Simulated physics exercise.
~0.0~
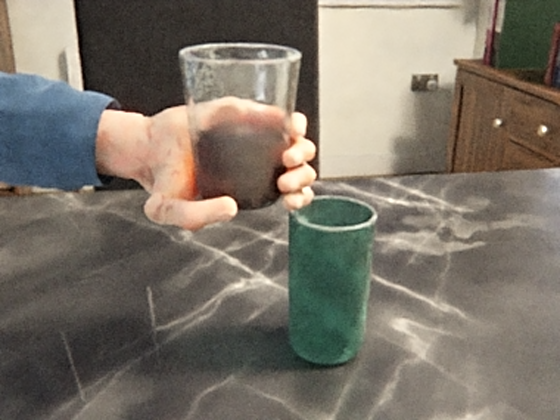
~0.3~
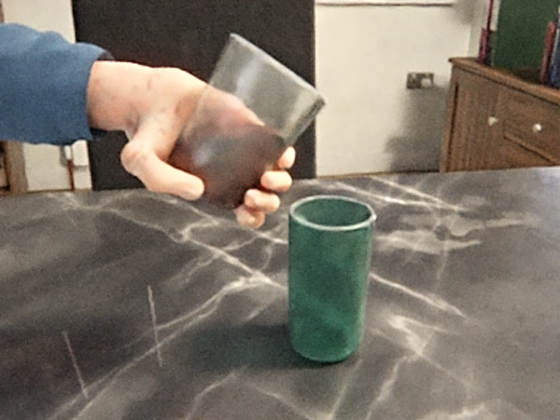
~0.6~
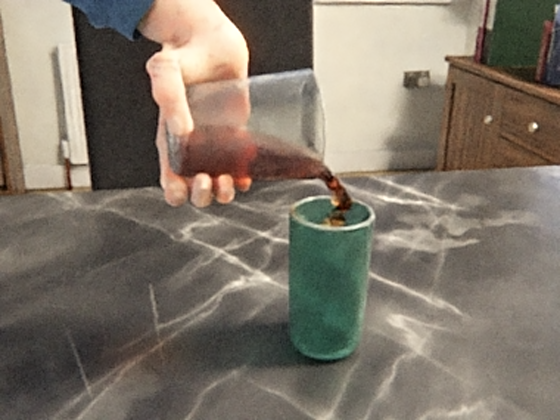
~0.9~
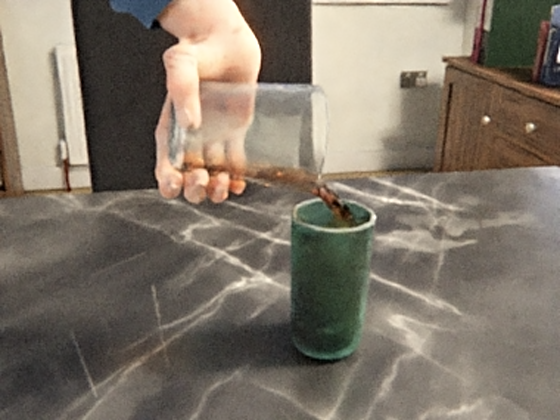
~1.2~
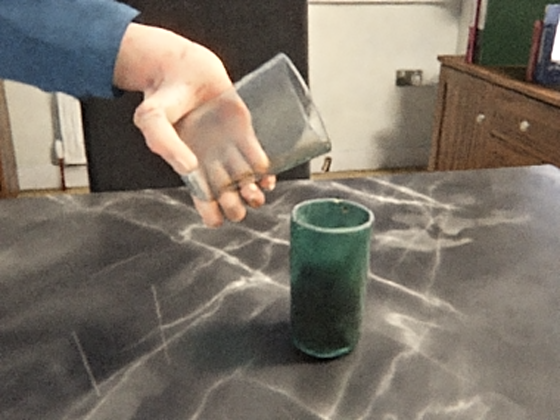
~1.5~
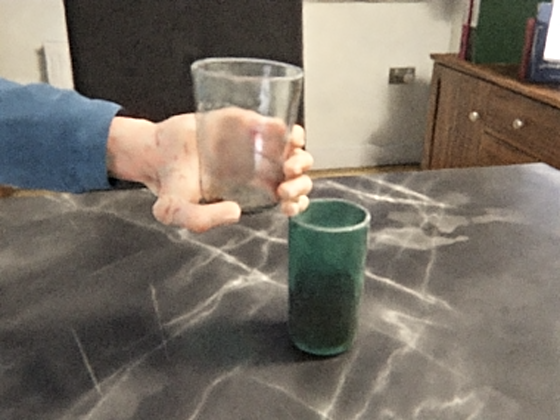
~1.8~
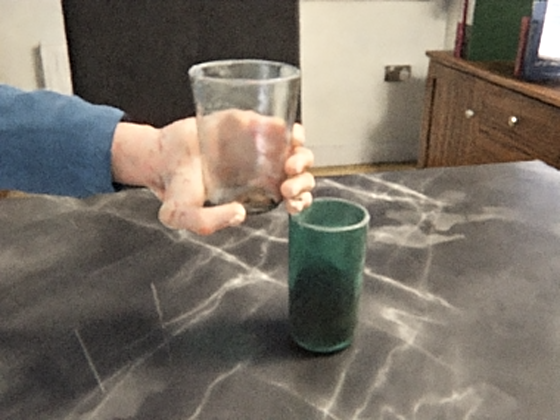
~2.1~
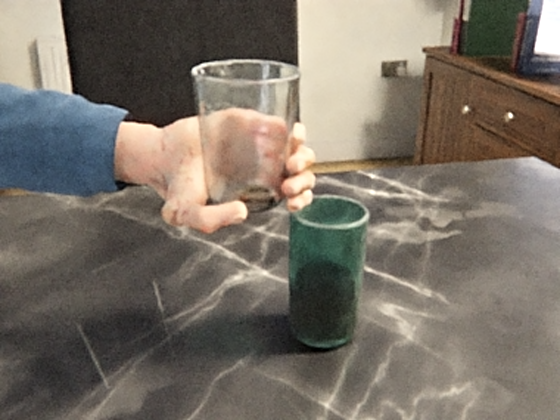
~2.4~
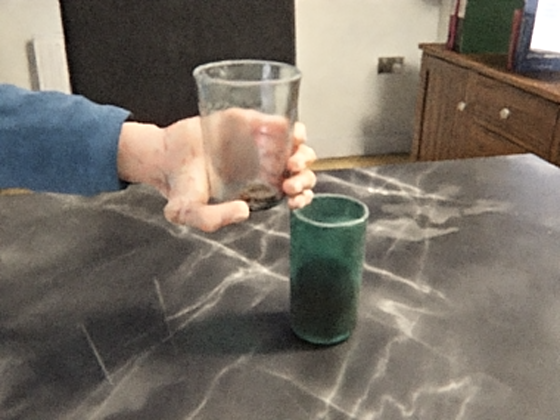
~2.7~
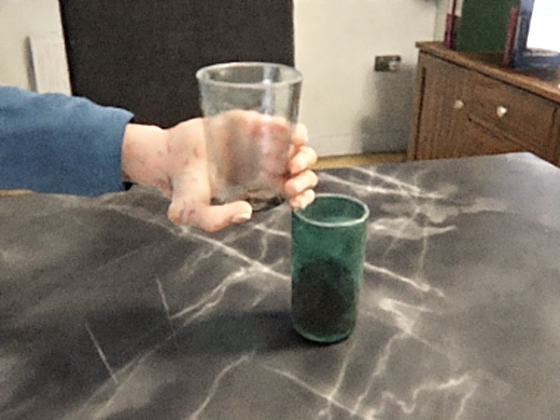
On a dark marbled table top, a hand in a blue sleeve tipped a clear glass of dark tea and poured it into a tall green glass, then brought the emptied glass upright and held it beside the green one, now partly filled.
